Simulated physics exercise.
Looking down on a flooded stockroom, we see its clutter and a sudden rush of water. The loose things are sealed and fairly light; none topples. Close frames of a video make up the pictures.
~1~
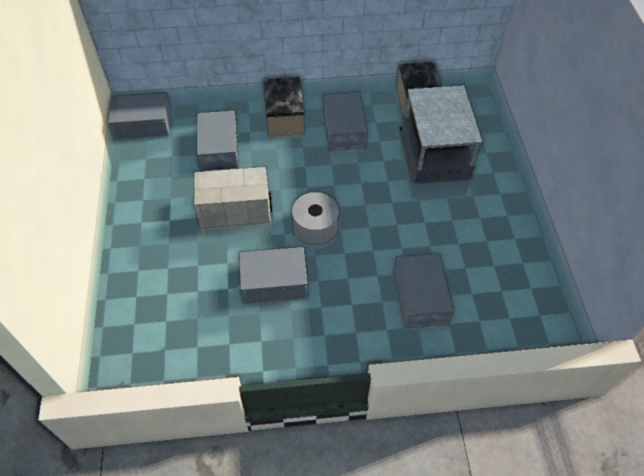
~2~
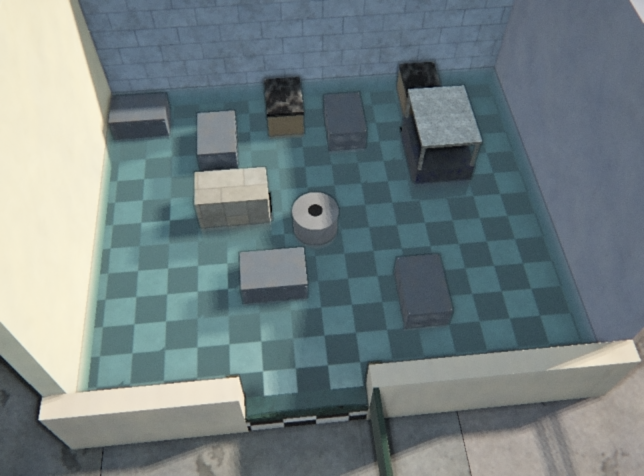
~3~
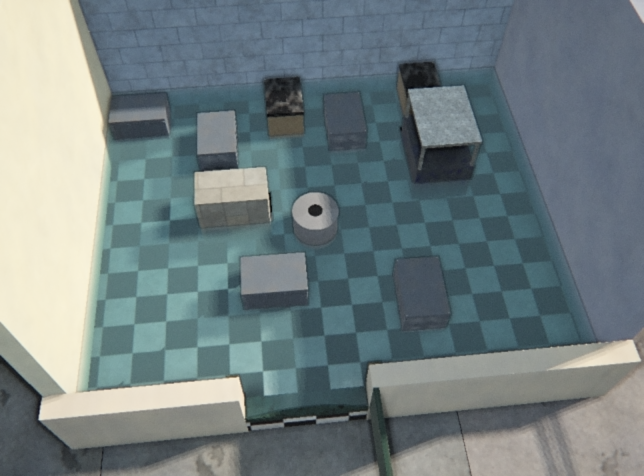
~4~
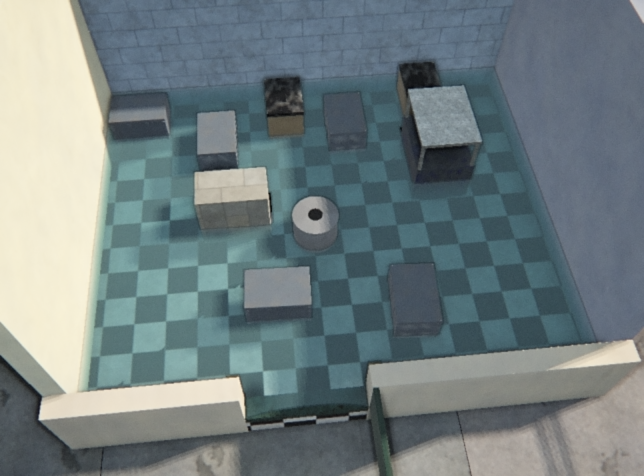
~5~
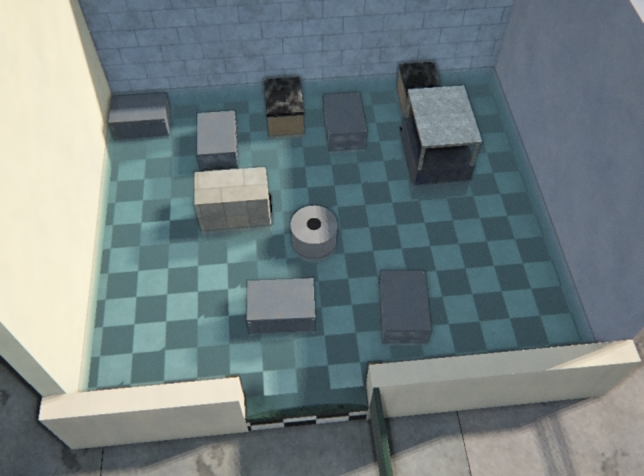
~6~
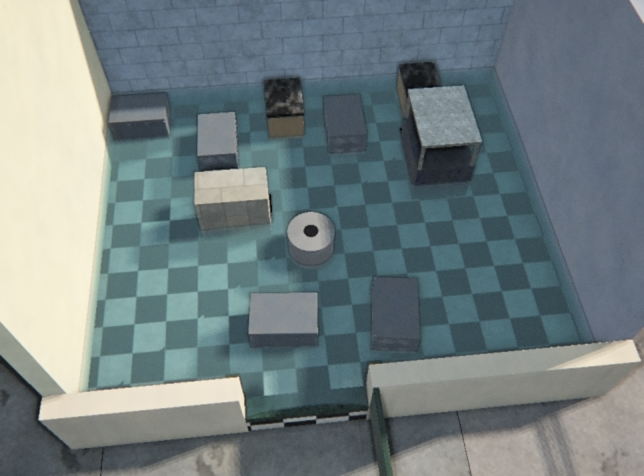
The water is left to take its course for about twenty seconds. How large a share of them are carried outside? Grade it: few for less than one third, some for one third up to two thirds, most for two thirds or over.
Grade: Some.
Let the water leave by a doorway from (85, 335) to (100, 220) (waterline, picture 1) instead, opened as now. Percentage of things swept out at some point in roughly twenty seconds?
Estimate: Near 80 %.
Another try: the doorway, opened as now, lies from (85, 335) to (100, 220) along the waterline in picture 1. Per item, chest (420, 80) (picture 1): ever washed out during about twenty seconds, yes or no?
Verdict: Still in.
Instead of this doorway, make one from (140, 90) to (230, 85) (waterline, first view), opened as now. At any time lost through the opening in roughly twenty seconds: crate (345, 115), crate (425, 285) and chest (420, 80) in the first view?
Taking them one after another, flushed away, then held back, then flushed away.
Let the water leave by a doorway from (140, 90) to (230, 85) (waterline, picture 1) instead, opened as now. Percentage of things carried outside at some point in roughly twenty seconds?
By my count, 80 percent.
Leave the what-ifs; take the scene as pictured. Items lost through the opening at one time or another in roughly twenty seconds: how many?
By my count, 3.
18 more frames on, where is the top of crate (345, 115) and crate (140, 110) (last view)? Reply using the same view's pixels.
First one at roughly (350, 172), second at roughly (133, 142).
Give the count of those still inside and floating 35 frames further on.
You get 5.
A moment on, 1 of 8 are out; 7 afloat.
Next, 3 of 8 are out; 5 afloat.
Later, 3 of 8 are out; 5 afloat.
In the end, 3 of 8 are out; 5 afloat.
